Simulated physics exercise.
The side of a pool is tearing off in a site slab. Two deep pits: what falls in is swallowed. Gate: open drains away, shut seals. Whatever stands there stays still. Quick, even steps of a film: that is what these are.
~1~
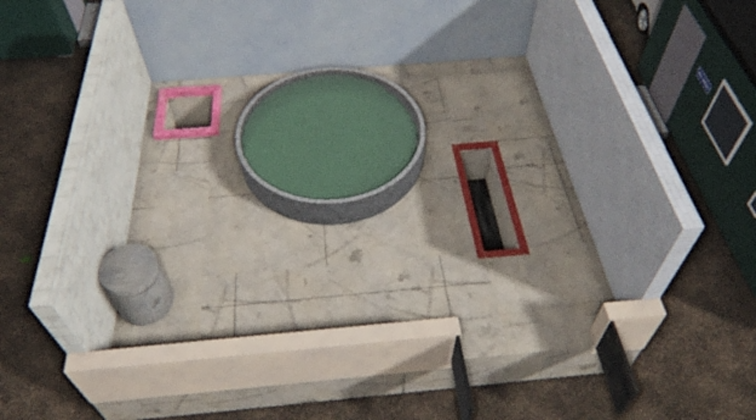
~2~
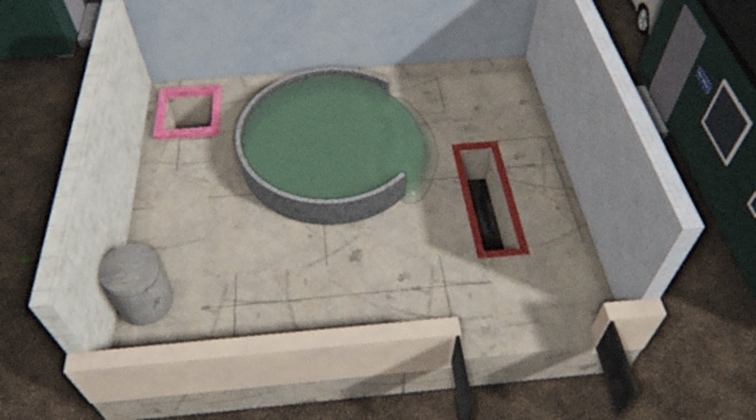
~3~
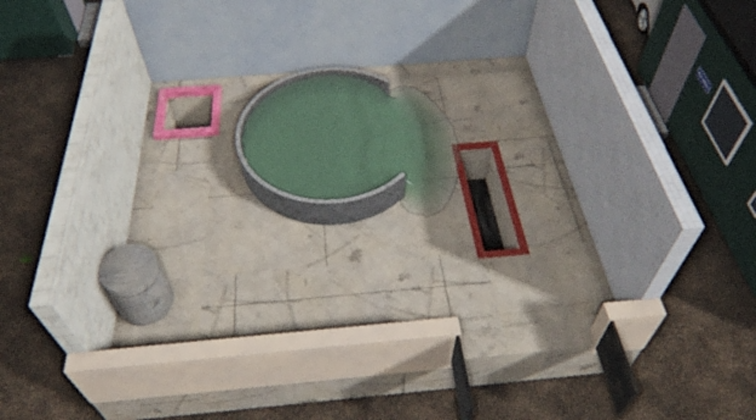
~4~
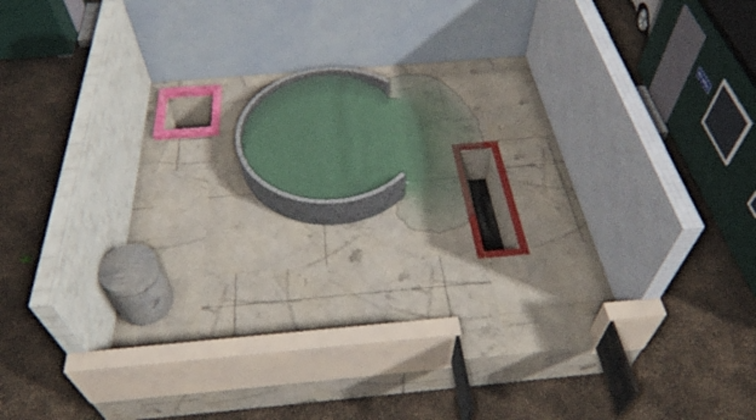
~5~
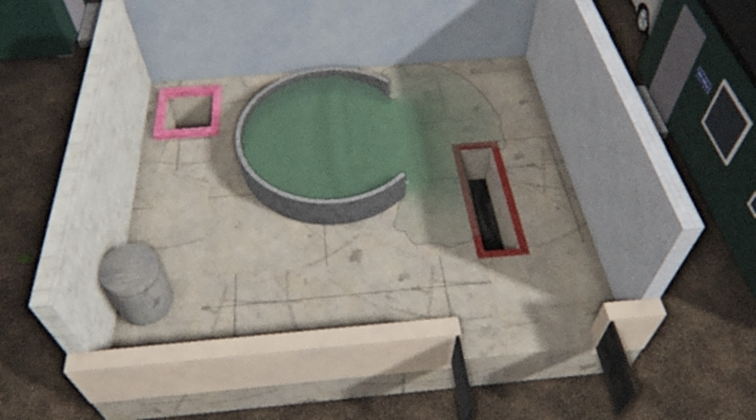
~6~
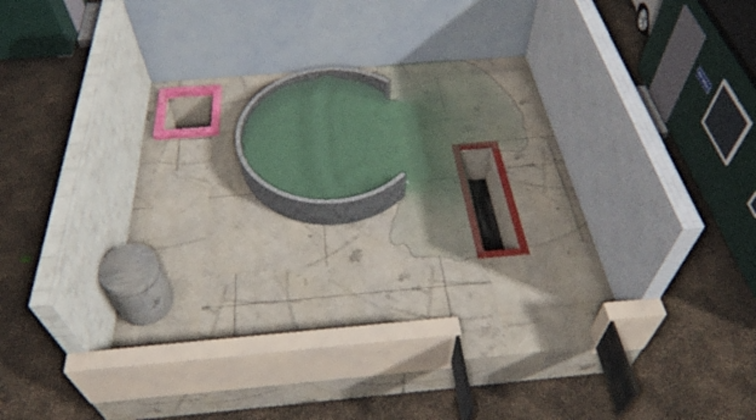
A round grey-walled pool of green water sits left of centre on a cracked concrete slab inside low pale walls, seen from above by a still camera. A pink-edged square pit lies at upper left, a red-edged long pit at right, and a grey drum at lower left. The pool's right side opens and green water spreads rightward in a thin sheet, reaching around the red-edged pit.
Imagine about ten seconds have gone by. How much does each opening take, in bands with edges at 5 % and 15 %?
The gate is moderately busy - draining five to fifteen per cent; the red pit is busy - draining past fifteen per cent; the pink pit is nearly idle - draining beneath five per cent.
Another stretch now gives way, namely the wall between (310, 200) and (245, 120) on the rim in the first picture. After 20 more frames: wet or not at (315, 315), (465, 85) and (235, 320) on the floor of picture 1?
Going point by point: Waterlogged, left unwetted, waterlogged.
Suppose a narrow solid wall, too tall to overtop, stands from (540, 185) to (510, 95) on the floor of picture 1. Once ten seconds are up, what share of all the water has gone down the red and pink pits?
Shares in percent - red: 55; pink: 0.
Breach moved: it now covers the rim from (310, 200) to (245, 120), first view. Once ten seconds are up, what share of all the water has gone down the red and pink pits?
Approximately, red takes 10 % and pink takes 6 %.
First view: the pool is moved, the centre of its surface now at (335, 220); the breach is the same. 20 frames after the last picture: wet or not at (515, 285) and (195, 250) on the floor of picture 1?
Taking them in order, the first is inundated and the second is left untouched.
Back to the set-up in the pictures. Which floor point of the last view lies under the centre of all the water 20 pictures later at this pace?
It is near (408, 135).
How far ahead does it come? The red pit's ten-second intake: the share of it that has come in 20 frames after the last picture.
My estimate is close to 55 per cent.
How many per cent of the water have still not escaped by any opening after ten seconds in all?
42 in a hundred.
A moment on, water covers 25 % of the floor; the gate 0 %, the red pit 8 %, the pink pit 0 %.
Next, water covers 25 % of the floor; the gate 0 %, the red pit 16 %, the pink pit 0 %.
Then, water covers 35 % of the floor; the gate 0 %, the red pit 26 %, the pink pit 0 %.
Later, water covers 50 % of the floor; the gate 3 %, the red pit 38 %, the pink pit 0 %.
In the end, water covers 65 % of the floor; the gate 9 %, the red pit 49 %, the pink pit 0 %.
